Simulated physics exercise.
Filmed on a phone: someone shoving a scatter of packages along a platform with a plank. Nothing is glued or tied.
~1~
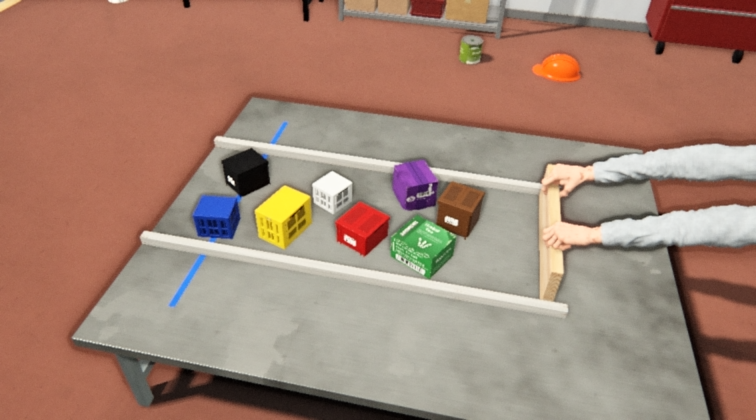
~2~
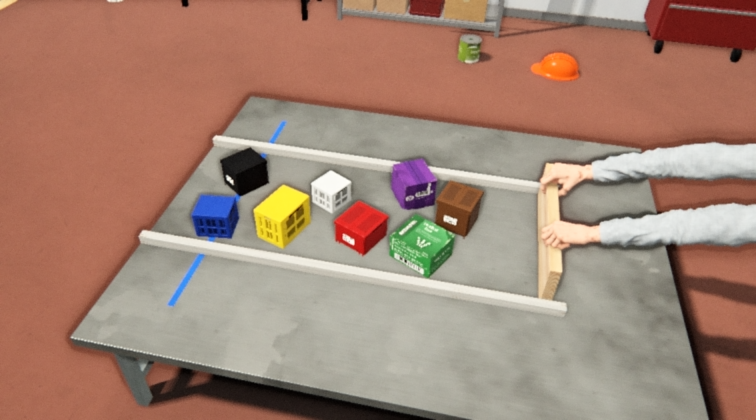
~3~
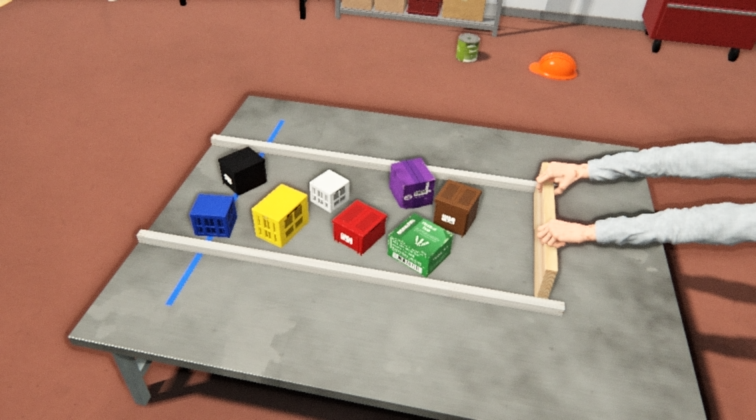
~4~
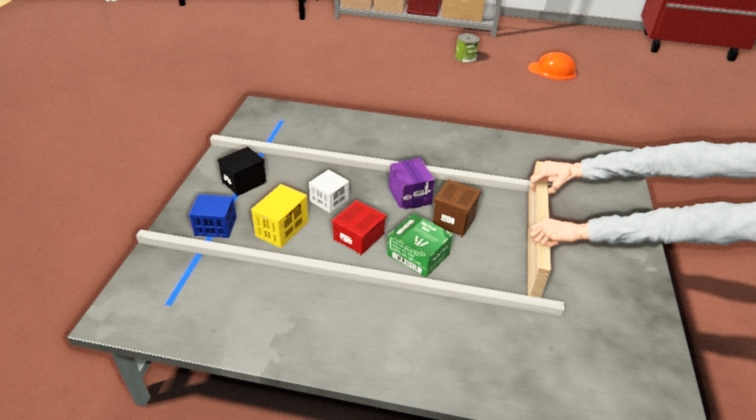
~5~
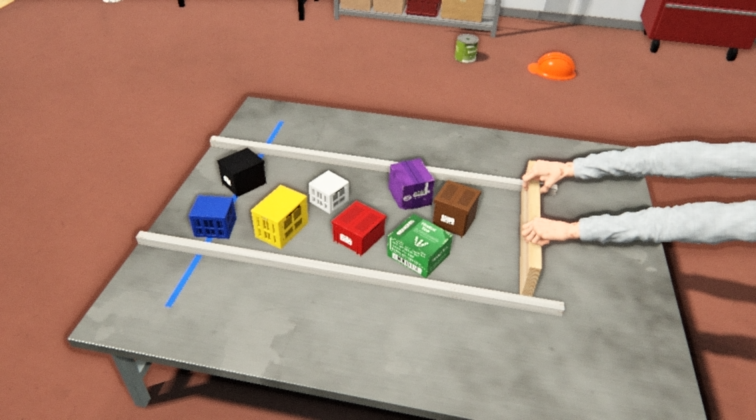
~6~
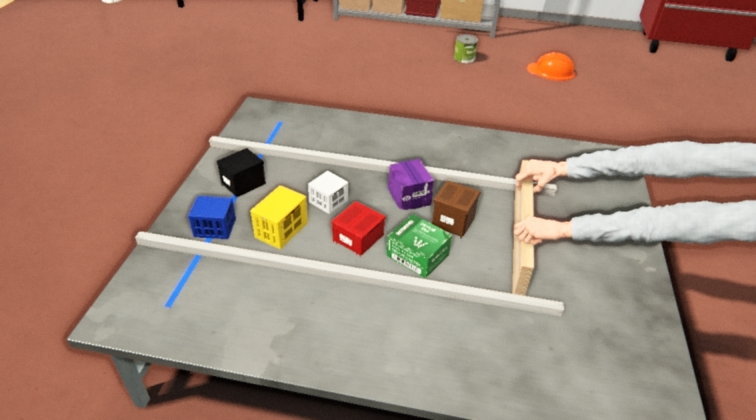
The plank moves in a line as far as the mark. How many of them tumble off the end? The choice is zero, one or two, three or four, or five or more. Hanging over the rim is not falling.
The number that fall off is three or four.
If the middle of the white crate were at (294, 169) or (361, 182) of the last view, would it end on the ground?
In that order, it does not fall; stays on.
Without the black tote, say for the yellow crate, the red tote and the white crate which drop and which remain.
The yellow crate falls; the red tote is lost; the white crate holds on.
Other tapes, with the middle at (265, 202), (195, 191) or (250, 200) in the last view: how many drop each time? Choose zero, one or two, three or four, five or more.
Taking them in turn, just one or two; at least five; 3 or 4.
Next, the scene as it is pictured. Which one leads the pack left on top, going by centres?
The red tote ends nearest.
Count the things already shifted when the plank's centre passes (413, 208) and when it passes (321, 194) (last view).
By then 4, and 7.
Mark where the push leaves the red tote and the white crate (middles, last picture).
The red tote at (156, 204), the white crate at (194, 173).
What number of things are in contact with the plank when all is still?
It touches 3.
Soon after, none off yet; blue crate at rest near (213, 218); black tote at rest near (242, 173); yellow crate at rest near (280, 217).
After that, none off yet; blue crate moving near (211, 217); black tote at rest near (242, 173); yellow crate displaced about its own width near (247, 215).
And then, none off yet; blue crate tilting a little near (140, 210); black tote displaced about its own width near (218, 169); yellow crate displaced well along near (174, 207).
In the end, the number that fall off is three or four; gone, yellow crate, black tote and blue crate.
